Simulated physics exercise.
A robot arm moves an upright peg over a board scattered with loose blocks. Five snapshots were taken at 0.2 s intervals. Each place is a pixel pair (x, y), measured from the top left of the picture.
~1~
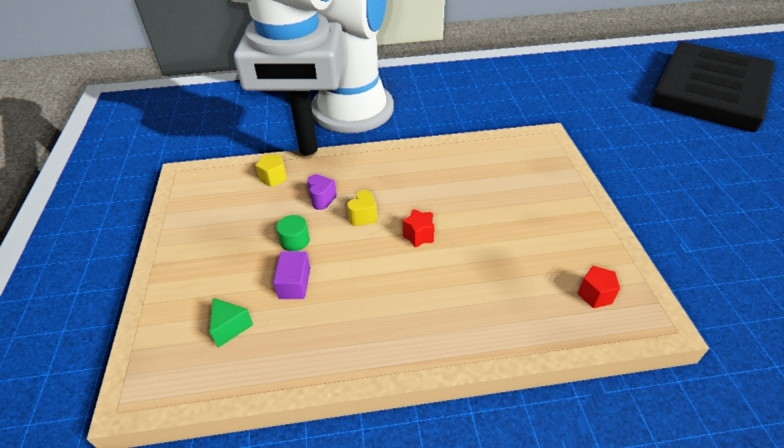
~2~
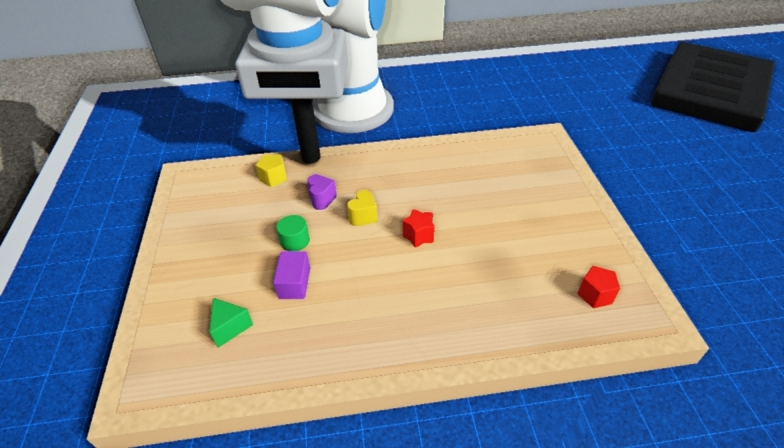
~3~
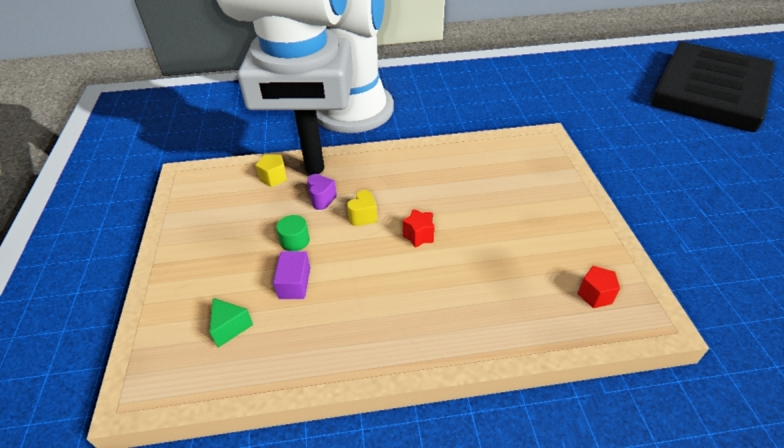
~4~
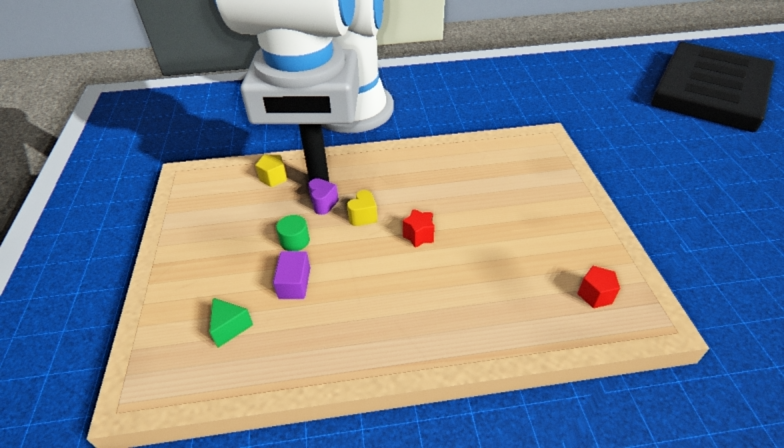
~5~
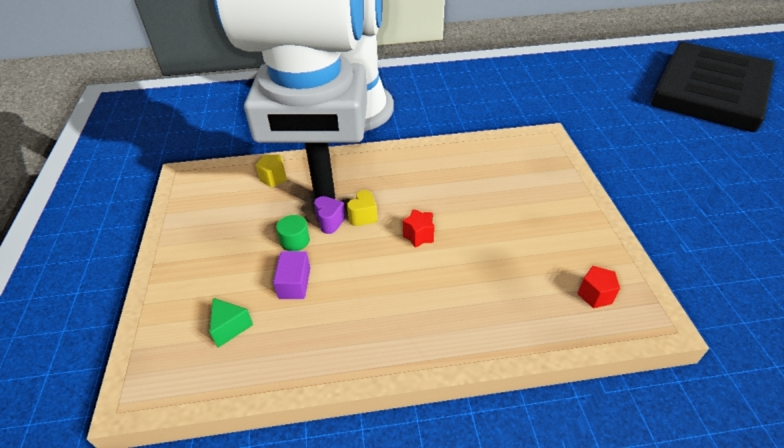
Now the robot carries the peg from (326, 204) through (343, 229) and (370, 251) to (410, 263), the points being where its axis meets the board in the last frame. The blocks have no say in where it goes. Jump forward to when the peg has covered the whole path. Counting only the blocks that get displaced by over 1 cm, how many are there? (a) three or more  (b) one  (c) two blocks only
b - one.
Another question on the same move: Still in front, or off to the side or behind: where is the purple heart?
The purple heart is left behind or beside.
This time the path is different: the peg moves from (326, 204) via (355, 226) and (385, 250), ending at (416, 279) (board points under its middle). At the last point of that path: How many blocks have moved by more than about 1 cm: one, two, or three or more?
Two blocks move more than 1 cm.
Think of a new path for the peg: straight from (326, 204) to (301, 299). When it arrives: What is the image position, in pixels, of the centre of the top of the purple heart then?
I'd guess (336, 234).
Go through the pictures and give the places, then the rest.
In the first frame, tip of the peg (309, 150), middles of tops, purple heart (319, 183), yellow heart (362, 200).
In the second frame, peg (311, 158), nothing pushed.
In the third frame, peg (315, 169), nothing pushed.
In the fourth frame, peg (320, 183), purple heart (321, 187).
In the fifth frame, peg (325, 200), purple heart (327, 206), yellow heart (362, 200).
On the path given first. One third of the way, peg (343, 225); purple heart (338, 234), turned 25° clockwise.
Two thirds of the way, peg (370, 246); purple heart (341, 248), turned 70° clockwise.
At the end, peg (410, 258); purple heart (341, 248), turned 70° clockwise; yellow heart unmoved.
